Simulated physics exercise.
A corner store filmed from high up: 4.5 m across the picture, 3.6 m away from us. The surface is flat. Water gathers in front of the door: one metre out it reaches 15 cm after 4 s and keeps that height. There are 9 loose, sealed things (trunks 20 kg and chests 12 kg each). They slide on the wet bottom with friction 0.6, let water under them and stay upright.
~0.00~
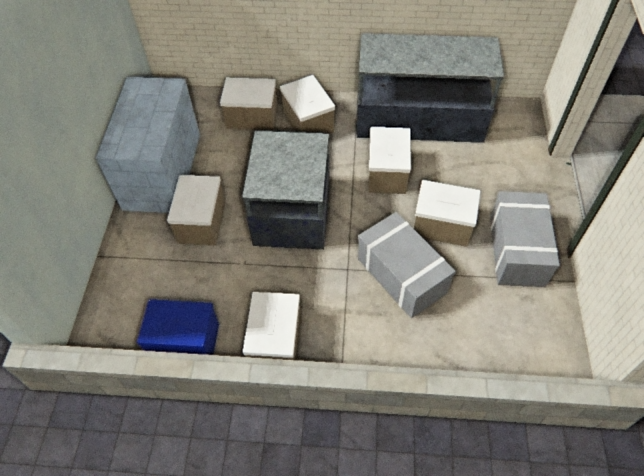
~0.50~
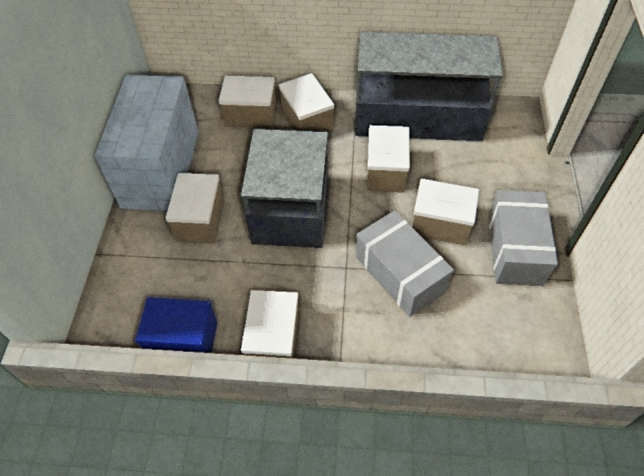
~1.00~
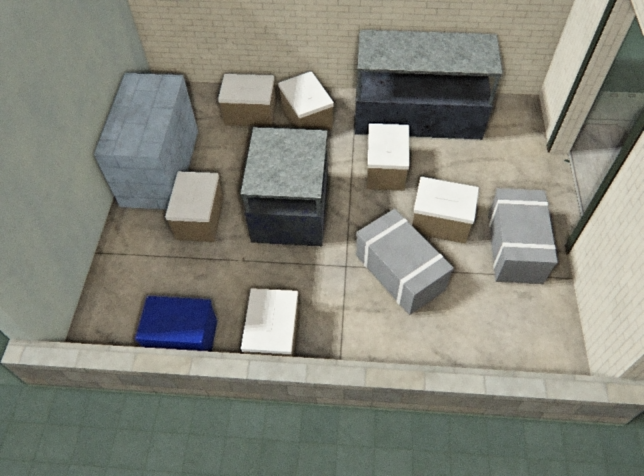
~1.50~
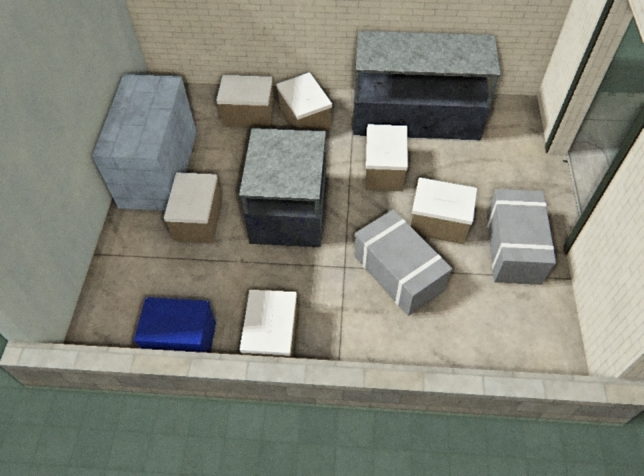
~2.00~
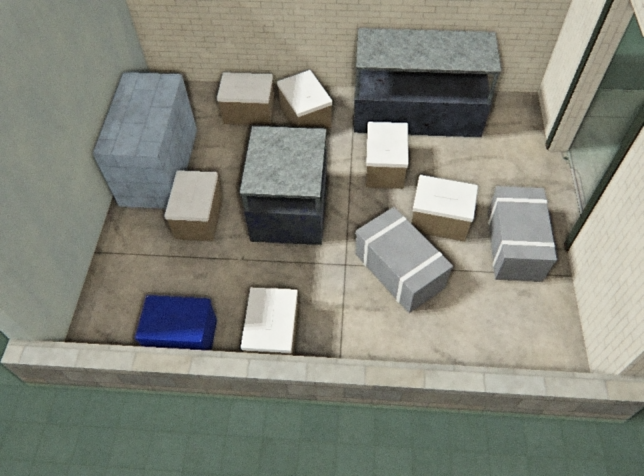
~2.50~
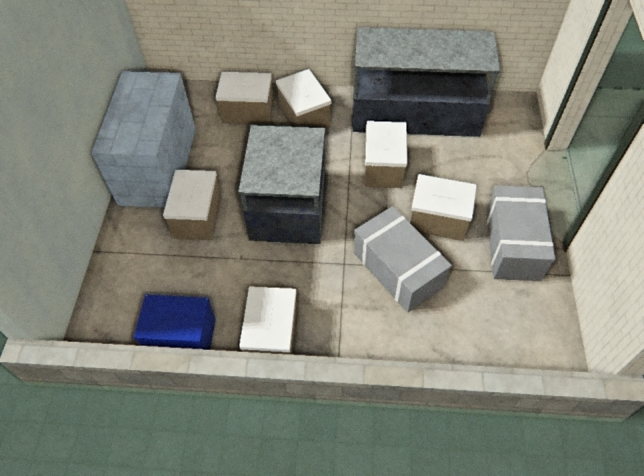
Greenish water covers the dark paving outside the low wall while the boxes stay still.
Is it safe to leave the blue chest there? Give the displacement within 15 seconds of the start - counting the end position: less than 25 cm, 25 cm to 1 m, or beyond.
Blue chest slides a little.
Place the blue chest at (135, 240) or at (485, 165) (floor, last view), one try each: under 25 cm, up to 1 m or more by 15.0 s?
In turn: It barely shifts; it gets carried off.
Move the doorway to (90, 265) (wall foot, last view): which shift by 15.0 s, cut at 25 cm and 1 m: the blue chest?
In that case the blue chest travels far.
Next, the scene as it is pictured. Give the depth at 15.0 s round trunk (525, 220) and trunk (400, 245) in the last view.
About 7 and 7 cm.
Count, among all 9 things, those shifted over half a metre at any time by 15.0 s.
I count 8.
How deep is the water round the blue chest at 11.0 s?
Roughly 3 cm.
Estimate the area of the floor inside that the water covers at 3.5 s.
About 1.0 m2.
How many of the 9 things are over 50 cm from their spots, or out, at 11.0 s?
By then 2.
After 3.5 s the blue chest is near (172, 317), 0.0 m from its start, aground; 0 afloat.
After 6.8 s the blue chest is near (172, 317), 0.0 m from its start, aground; 1 afloat.
After 11.0 s the blue chest is near (170, 317), 0.0 m from its start, aground; 5 afloat.
After 15.0 s the blue chest is near (98, 282), 0.7 m from its start, afloat; 9 afloat.
